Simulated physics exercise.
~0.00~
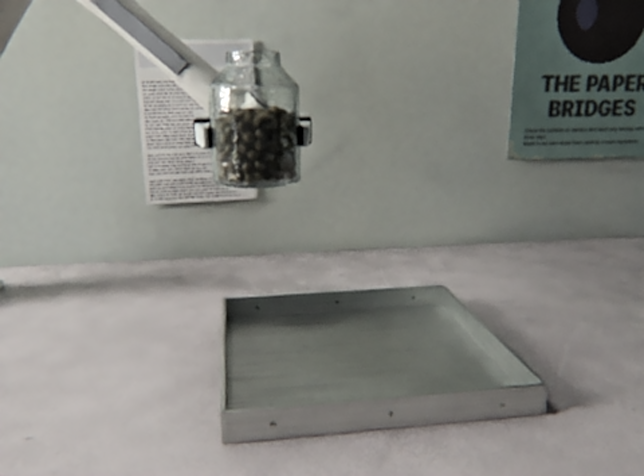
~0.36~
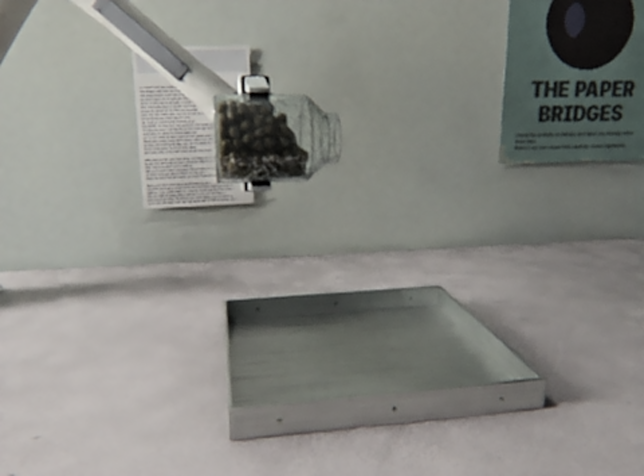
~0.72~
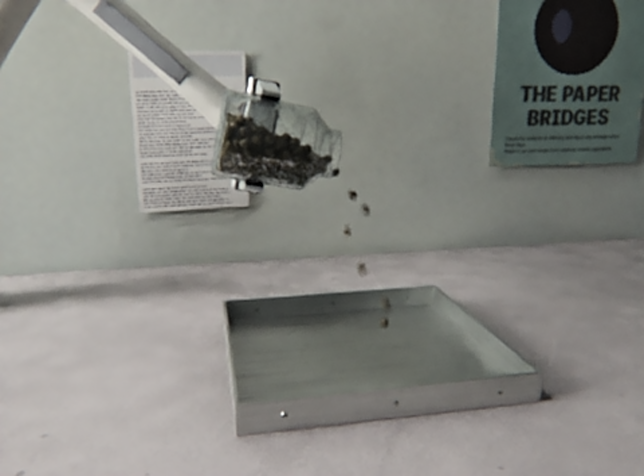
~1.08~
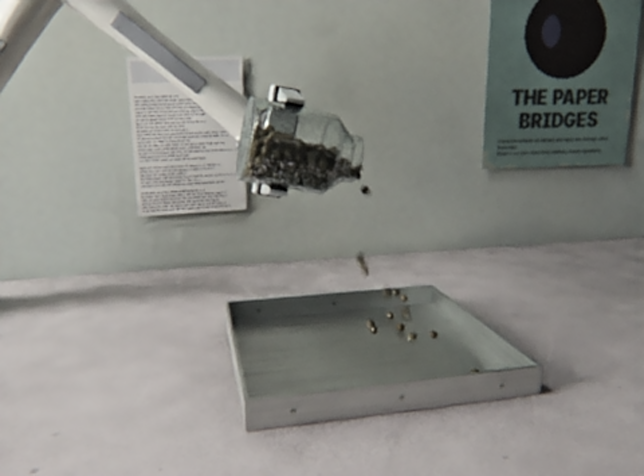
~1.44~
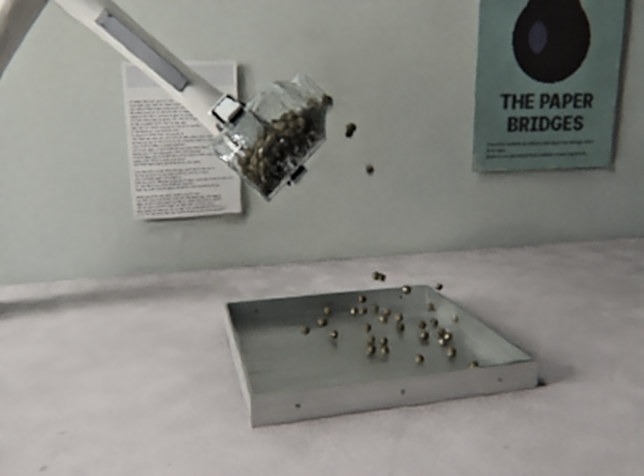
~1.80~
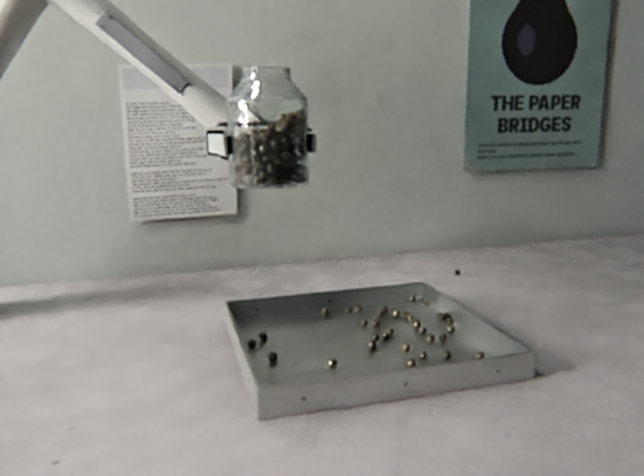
At first, a white robotic arm grips an upright glass jar partly filled with small dark beads, above a shallow grey tray on a pale table. The arm tips the jar onto its side, its mouth pointing right, and the beads slump along the glass. A few then trickle out and drop into the tray. The jar shifts right and more beads fall, scattering and rolling over the tray's floor. As the jar tilts back up, a few last beads fly from its mouth. Finally it stands upright, still holding most of its beads, with a small share spread across the tray and one stray bead beyond it.
